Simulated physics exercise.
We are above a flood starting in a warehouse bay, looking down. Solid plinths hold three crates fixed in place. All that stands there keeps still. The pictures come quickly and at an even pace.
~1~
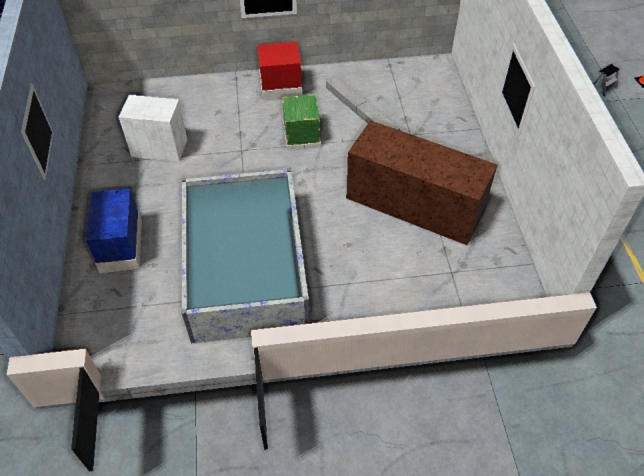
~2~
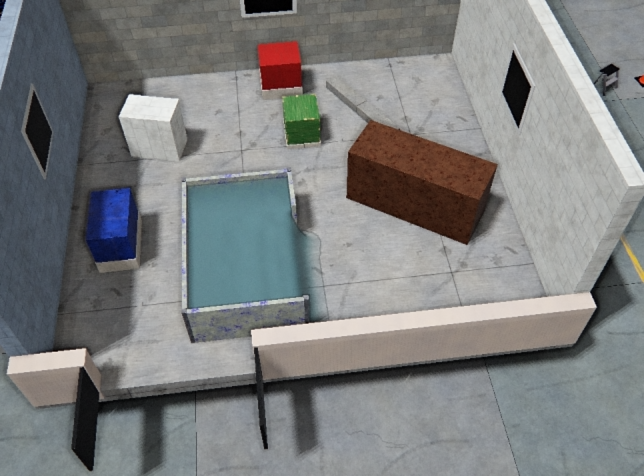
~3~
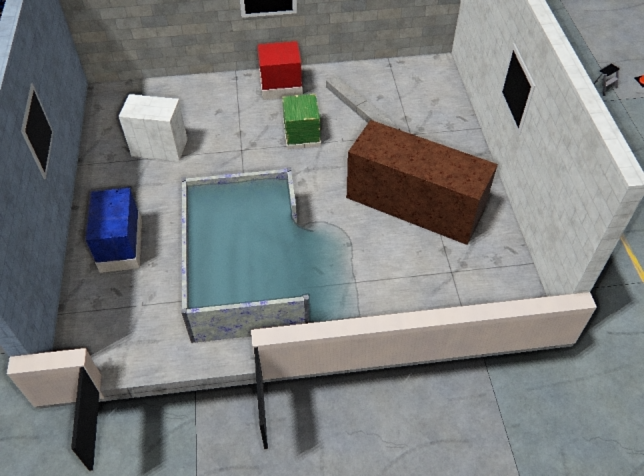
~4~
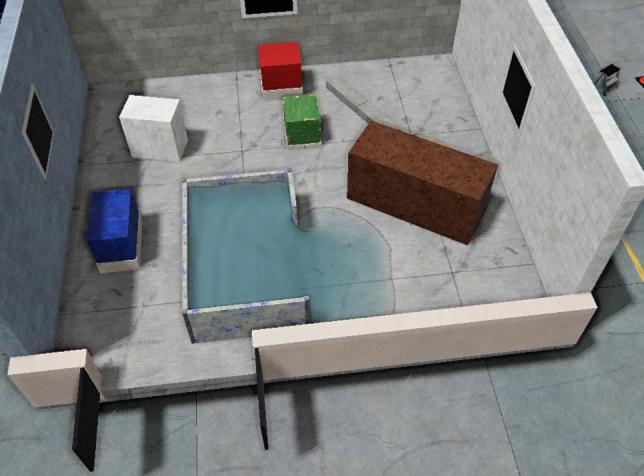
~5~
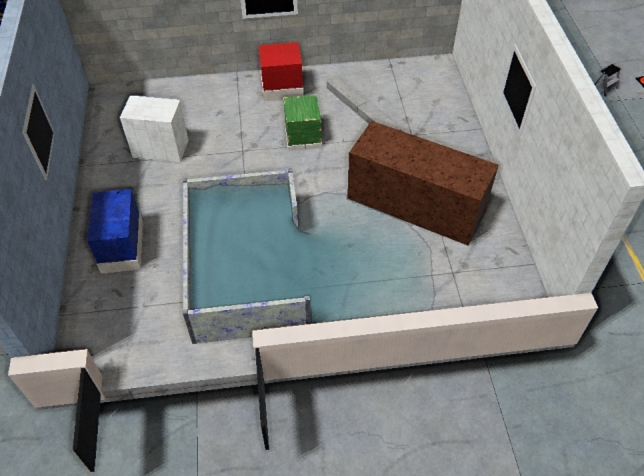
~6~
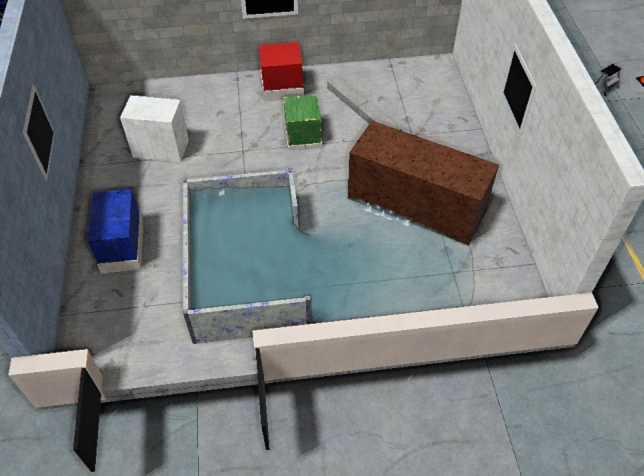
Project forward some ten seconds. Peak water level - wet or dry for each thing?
One by one: The green crate meets the water; the red crate avoids the water; the blue crate avoids the water.
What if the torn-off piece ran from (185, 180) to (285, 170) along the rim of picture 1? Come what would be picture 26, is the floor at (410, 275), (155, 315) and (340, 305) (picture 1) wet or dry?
One by one, they turn out not soaked, not soaked and not soaked.
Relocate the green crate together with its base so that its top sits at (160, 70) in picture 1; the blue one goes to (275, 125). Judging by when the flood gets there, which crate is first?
It is the blue crate.
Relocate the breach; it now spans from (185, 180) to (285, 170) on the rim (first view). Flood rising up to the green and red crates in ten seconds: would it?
Green: Overtopped; red: Overtopped.
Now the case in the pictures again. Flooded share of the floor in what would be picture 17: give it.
Around 25 in a hundred.
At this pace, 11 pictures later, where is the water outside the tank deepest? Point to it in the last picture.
I'd put it around (495, 297).
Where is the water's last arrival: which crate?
The one in blue comes last.
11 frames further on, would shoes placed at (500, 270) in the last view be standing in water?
Answer: Flooding.
A moment on, water covers 20 % of the floor; the green crate not reached, the red crate not reached, the blue crate not reached.
Next, water covers 25 % of the floor; the green crate water round its plinth, the red crate not reached, the blue crate not reached.
Then, water covers 40 % of the floor; the green crate water round its plinth, the red crate not reached, the blue crate not reached.
Later, water covers 70 % of the floor; the green crate water round its plinth, the red crate water round its plinth, the blue crate not reached.
In the end, water covers 90 % of the floor; the green crate was topped, the red crate stayed above the water, the blue crate stayed above the water.
